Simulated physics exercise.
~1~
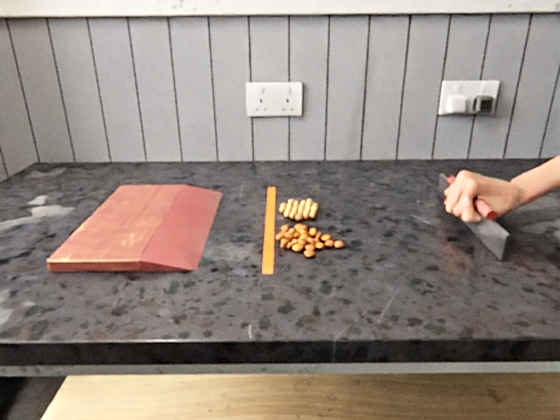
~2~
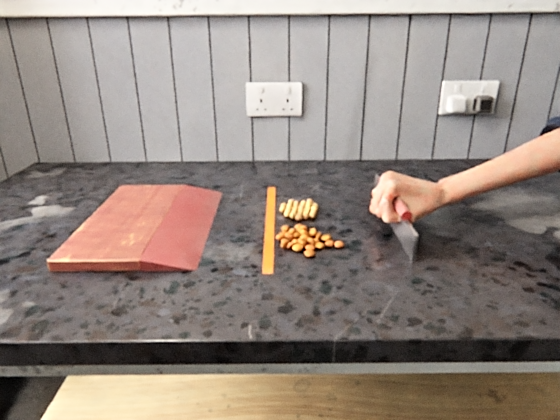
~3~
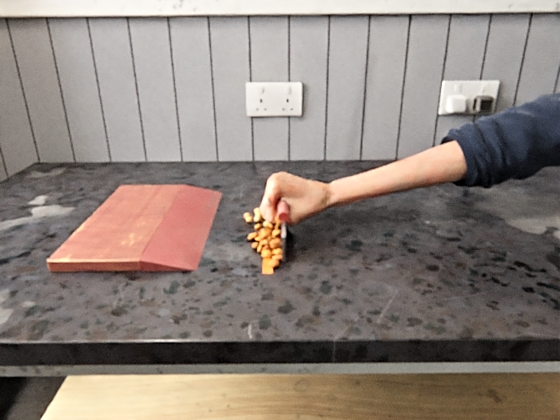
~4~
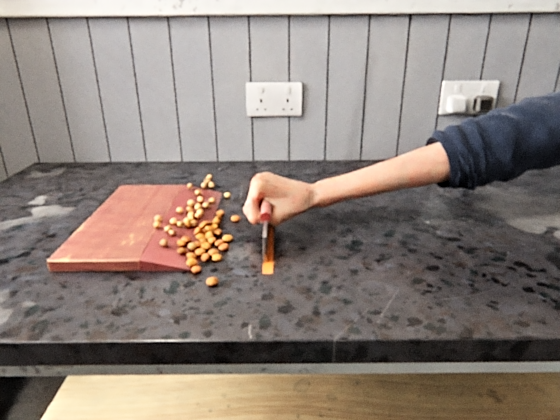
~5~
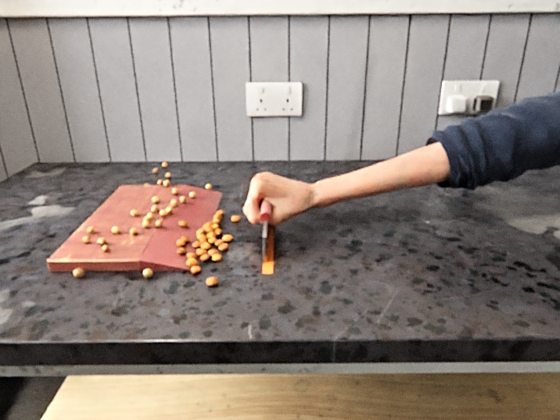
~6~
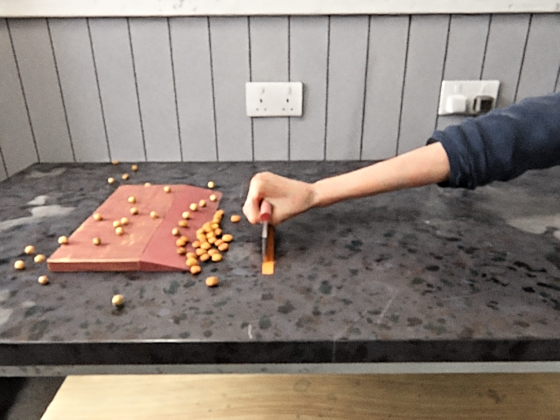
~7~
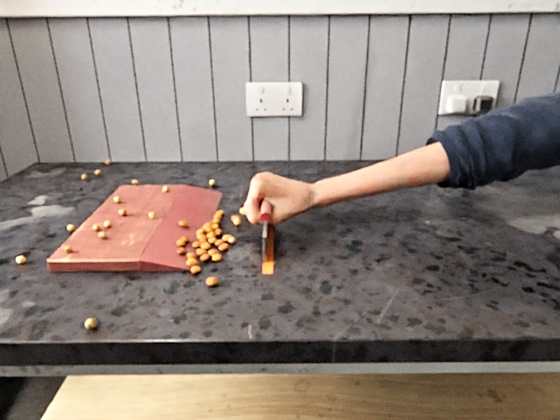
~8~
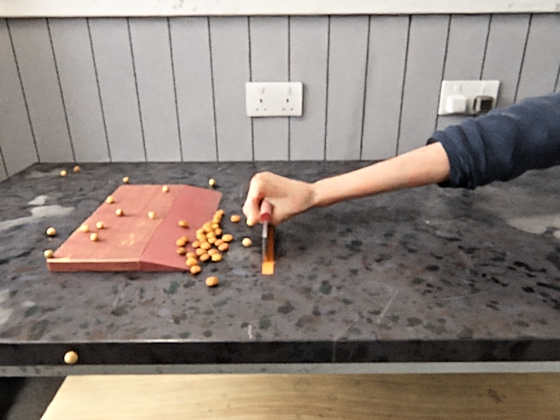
A hand swept a scraper left across a dark counter, pushing two small heaps of brown pieces until it stopped at the orange tape. Many pieces rolled over the reddish ramp and slab, some scattering beyond, while a cluster stayed near the ramp's foot.
